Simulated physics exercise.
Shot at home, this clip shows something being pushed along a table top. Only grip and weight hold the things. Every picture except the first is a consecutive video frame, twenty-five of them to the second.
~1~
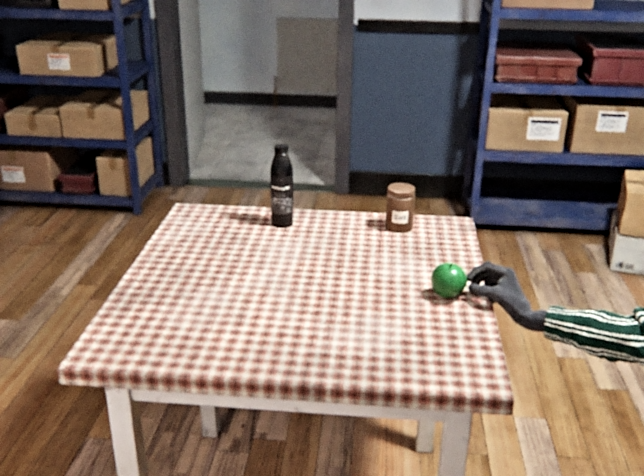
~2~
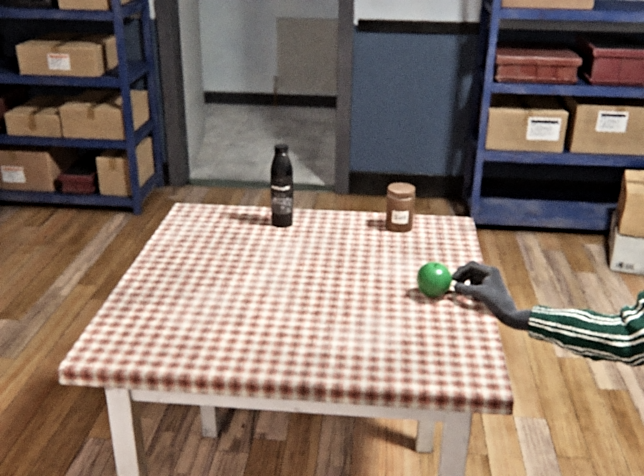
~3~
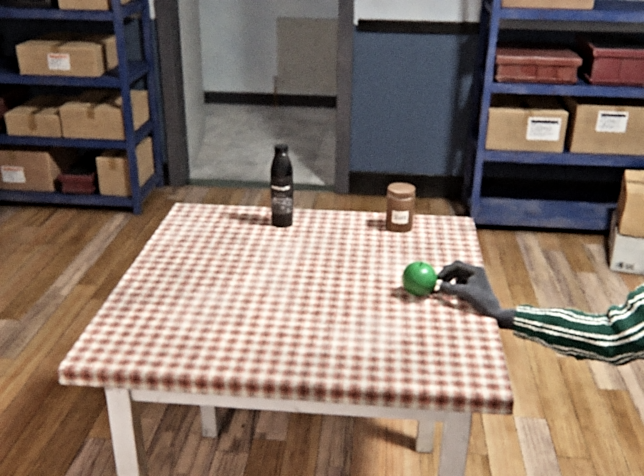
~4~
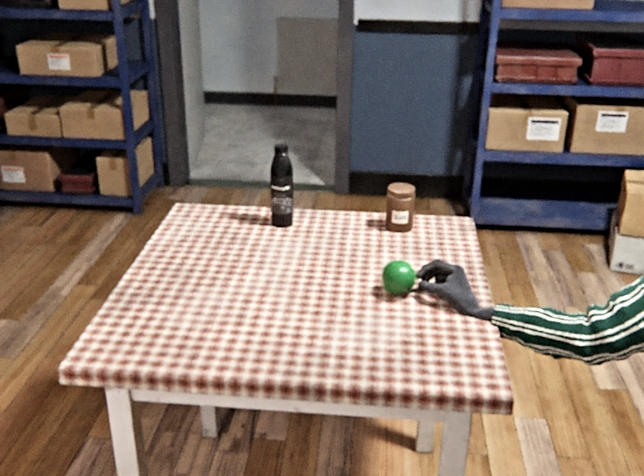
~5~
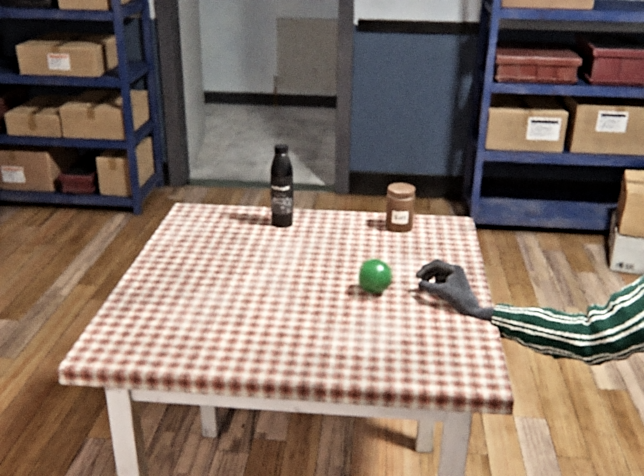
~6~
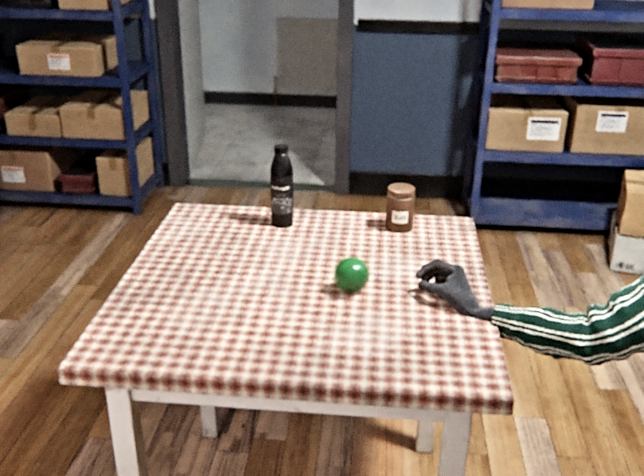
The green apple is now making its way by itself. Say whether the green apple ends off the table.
You'll see it isn't on the table when it's all over.
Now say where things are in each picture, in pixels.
The first frame shows under the hand; green apple (449, 280).
The second frame shows under the hand; green apple (434, 279).
The third frame shows under the hand; green apple (419, 279).
The fourth frame shows green apple (398, 277).
The fifth frame shows green apple (375, 276) moved about its own width.
The sixth frame shows green apple (351, 275) moved about its own width.
Then, 0.20 s later than the last frame, green apple moved well along near (243, 269).
Then, 0.50 s later than the last frame, green apple now off the table.
Then, 0.80 s later than the last frame, things are still on the move.
Then, 1.10 s later than the last frame, as before.
When it is over, off the table, green apple.
